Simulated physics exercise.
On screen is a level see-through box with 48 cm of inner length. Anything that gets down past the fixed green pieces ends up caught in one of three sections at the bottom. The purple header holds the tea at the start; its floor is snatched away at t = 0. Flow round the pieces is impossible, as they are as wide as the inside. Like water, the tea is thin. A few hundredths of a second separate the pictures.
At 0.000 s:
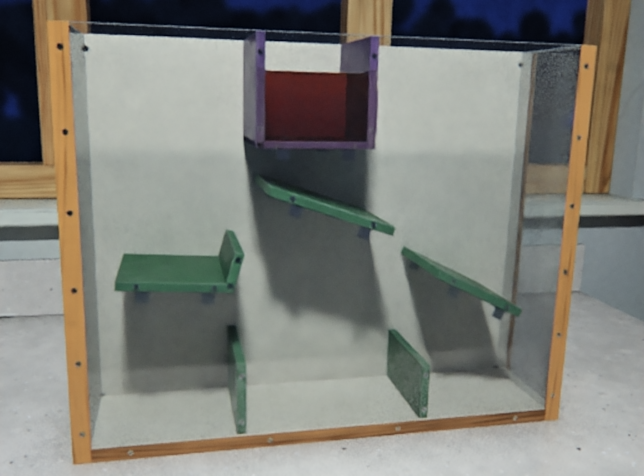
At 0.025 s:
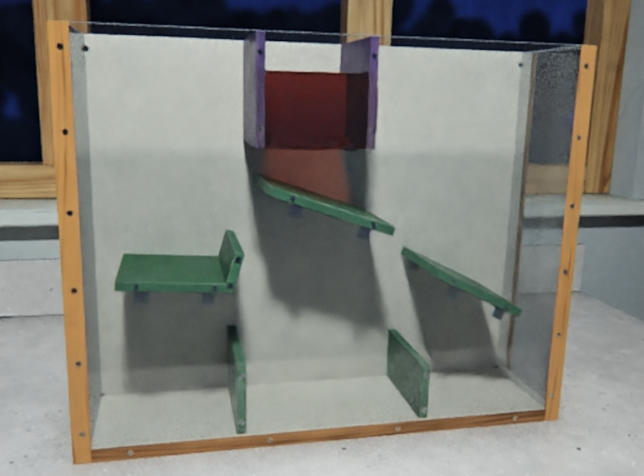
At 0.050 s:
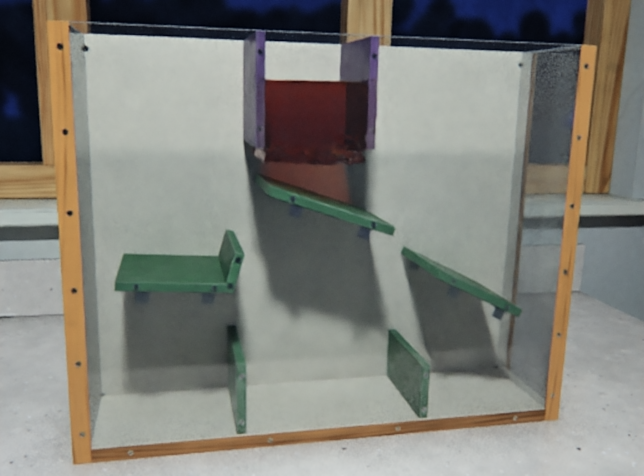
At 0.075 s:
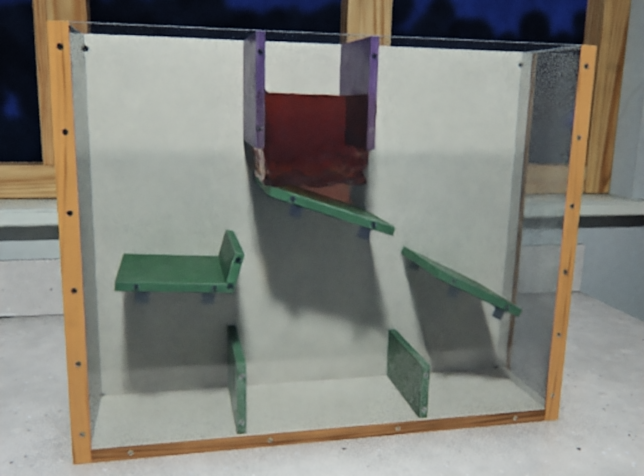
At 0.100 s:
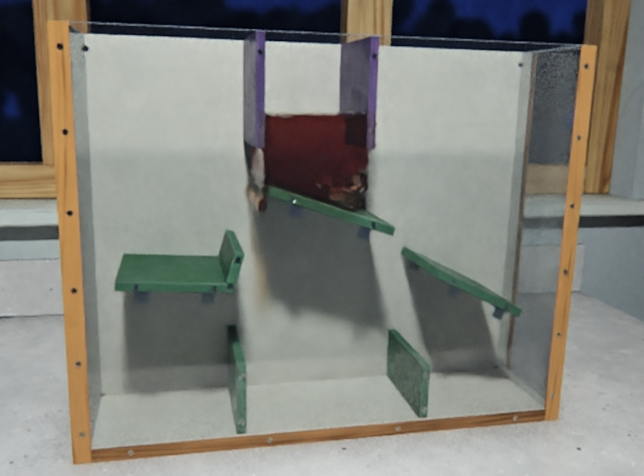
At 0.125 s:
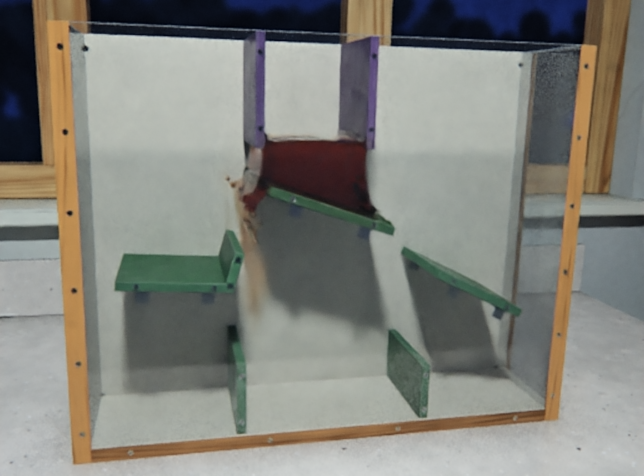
Dark red tea sits in a purple header at the top of a clear box holding green pieces, until the header's floor vanishes. The tea drops as a block onto the sloping green piece below, then spreads across it, with a thin stream falling past its left end and some reaching its right end.
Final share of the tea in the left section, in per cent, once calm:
25 per cent.
Then, 0.23 s in, hardly anything has reached the bottom yet.
Then, 0.37 s in, 32 per cent is down, the largest part in the right section.
Then, 0.73 s in, 94 per cent is down, the largest part in the right section.
Finally, the split from left to right is 23, 14 and 60 per cent.
